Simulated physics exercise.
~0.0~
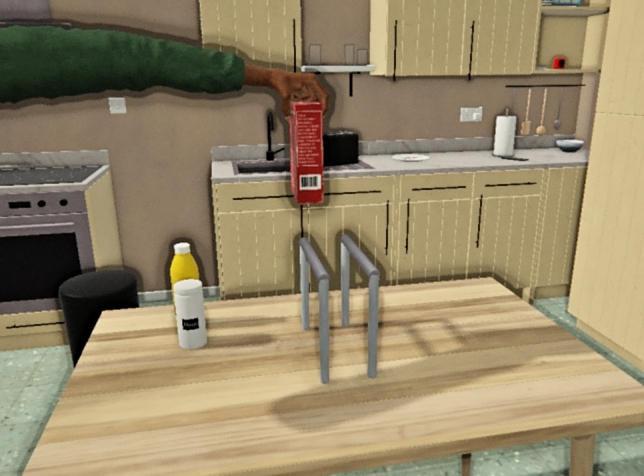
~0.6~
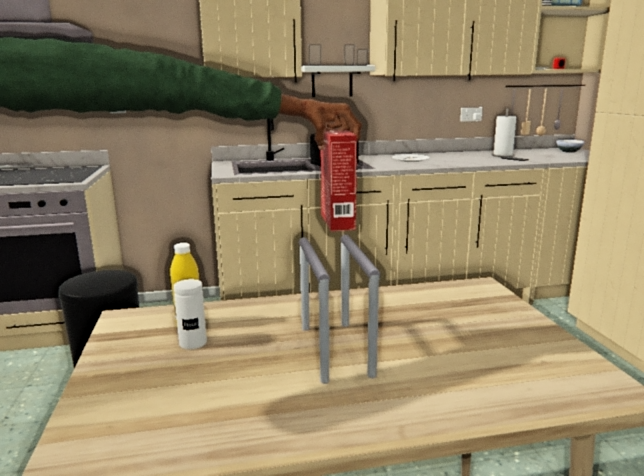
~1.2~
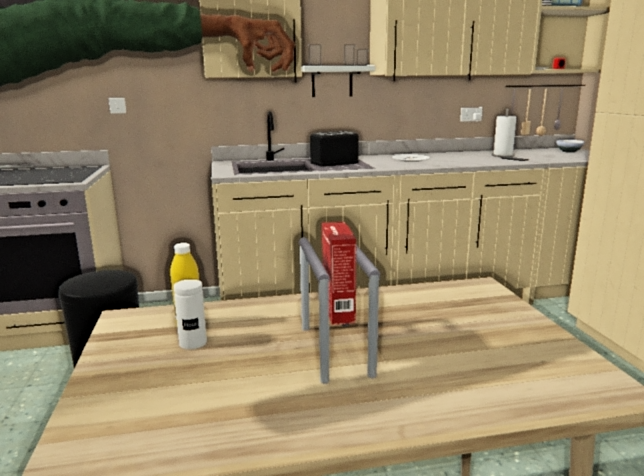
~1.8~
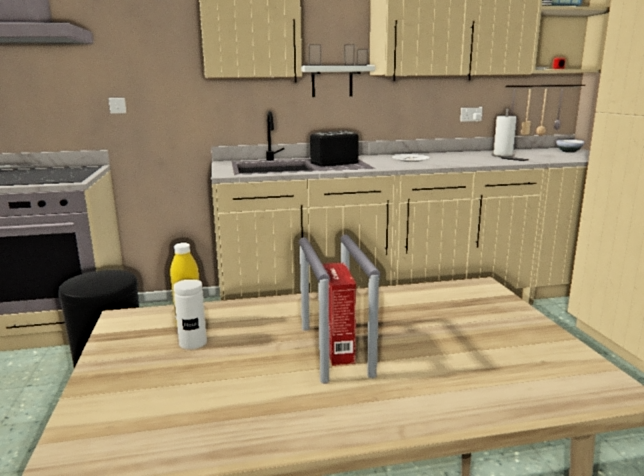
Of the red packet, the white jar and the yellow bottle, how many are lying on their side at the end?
None of them are lying down. The red packet, the white jar and the yellow bottle all stand upright at the end.
An arm in a green sleeve reaches in from the left of a kitchen, holding a red packet upright above a wooden table seen from the front and slightly above. On the table stand two grey supports set a little apart, with a yellow bottle and a white jar to their left. The hand carries the packet right and down until it is over the gap. It lets go and draws back as the packet drops between the supports. The packet slips through and ends upright on the table between them, while the bottle and jar stay in place.
